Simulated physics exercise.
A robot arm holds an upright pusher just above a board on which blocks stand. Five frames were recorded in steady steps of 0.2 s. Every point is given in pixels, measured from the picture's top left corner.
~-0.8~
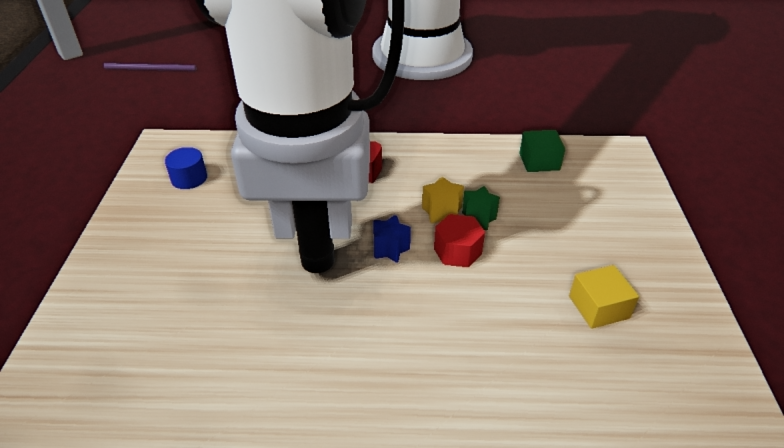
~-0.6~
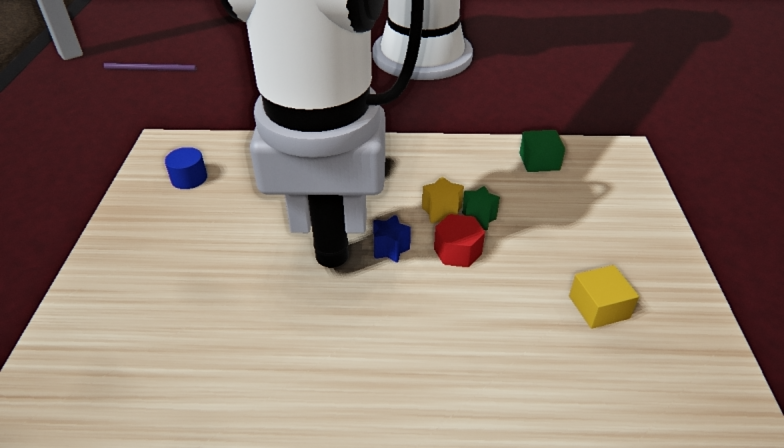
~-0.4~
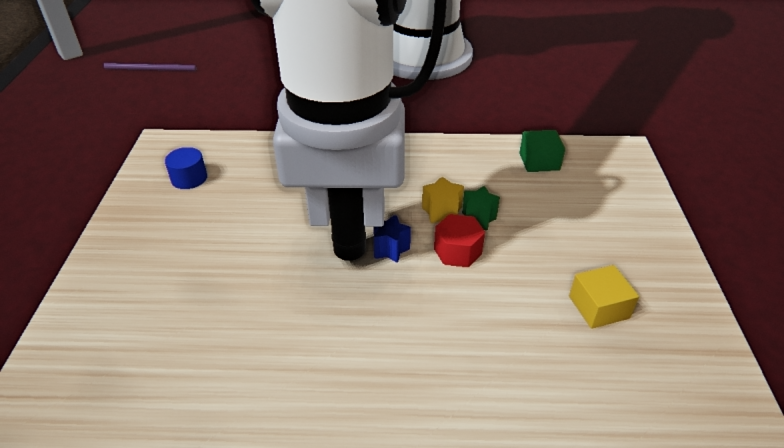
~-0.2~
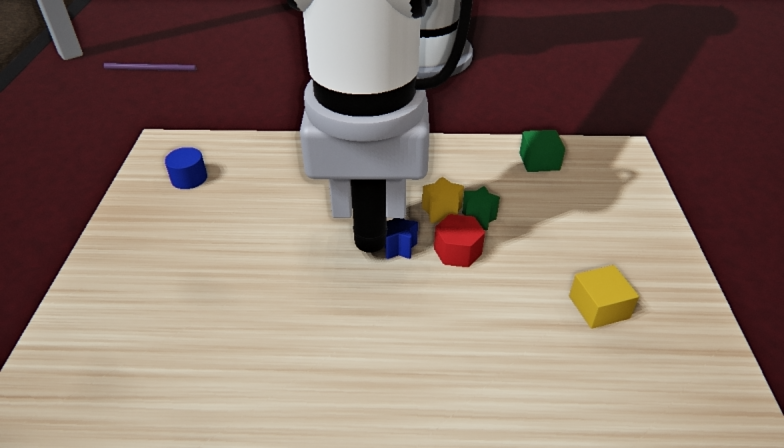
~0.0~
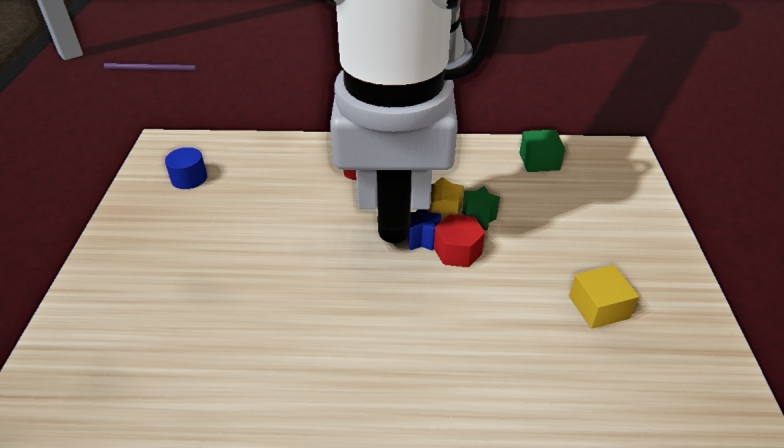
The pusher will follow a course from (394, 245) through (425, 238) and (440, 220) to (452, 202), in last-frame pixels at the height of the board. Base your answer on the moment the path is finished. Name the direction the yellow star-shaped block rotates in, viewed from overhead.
From the top: Counterclockwise.
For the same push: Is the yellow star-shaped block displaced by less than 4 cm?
Short answer: No.
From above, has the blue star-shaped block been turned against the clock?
My answer is no.
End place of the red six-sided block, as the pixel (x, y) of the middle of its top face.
Expect it around (493, 229).
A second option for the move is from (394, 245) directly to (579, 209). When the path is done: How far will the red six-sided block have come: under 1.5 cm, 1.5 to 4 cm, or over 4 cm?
Displacement: Past 4 cm.
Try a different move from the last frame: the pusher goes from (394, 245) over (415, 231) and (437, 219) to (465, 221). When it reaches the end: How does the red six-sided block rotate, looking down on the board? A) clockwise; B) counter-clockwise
Option A.
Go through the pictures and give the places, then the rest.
In the first picture, pusher's lower end (318, 263); blue star-shaped block (390, 227); yellow star-shaped block (444, 190); red six-sided block (460, 229); green star-shaped block (481, 197).
In the second picture, pusher (332, 257); blocks still.
In the third picture, pusher (350, 251); blocks still.
In the fourth picture, pusher (371, 243); blue star-shaped block (399, 226).
In the fifth picture, pusher (394, 234); blue star-shaped block (422, 217); yellow star-shaped block (444, 190); red six-sided block (460, 229); green star-shaped block (481, 197).
What follows on the original path. Halfway along, pusher (435, 218); blue star-shaped block (464, 206), turned 15° clockwise; yellow star-shaped block (447, 186), turned 25° anticlockwise; red six-sided block (493, 229), turned 45° clockwise; green star-shaped block (486, 194).
At the end, pusher (453, 191); blue star-shaped block (470, 201), turned 65° clockwise; yellow star-shaped block (454, 162), turned 65° anticlockwise; red six-sided block (493, 229), turned 45° clockwise; green star-shaped block (498, 193), turned 15° anticlockwise.
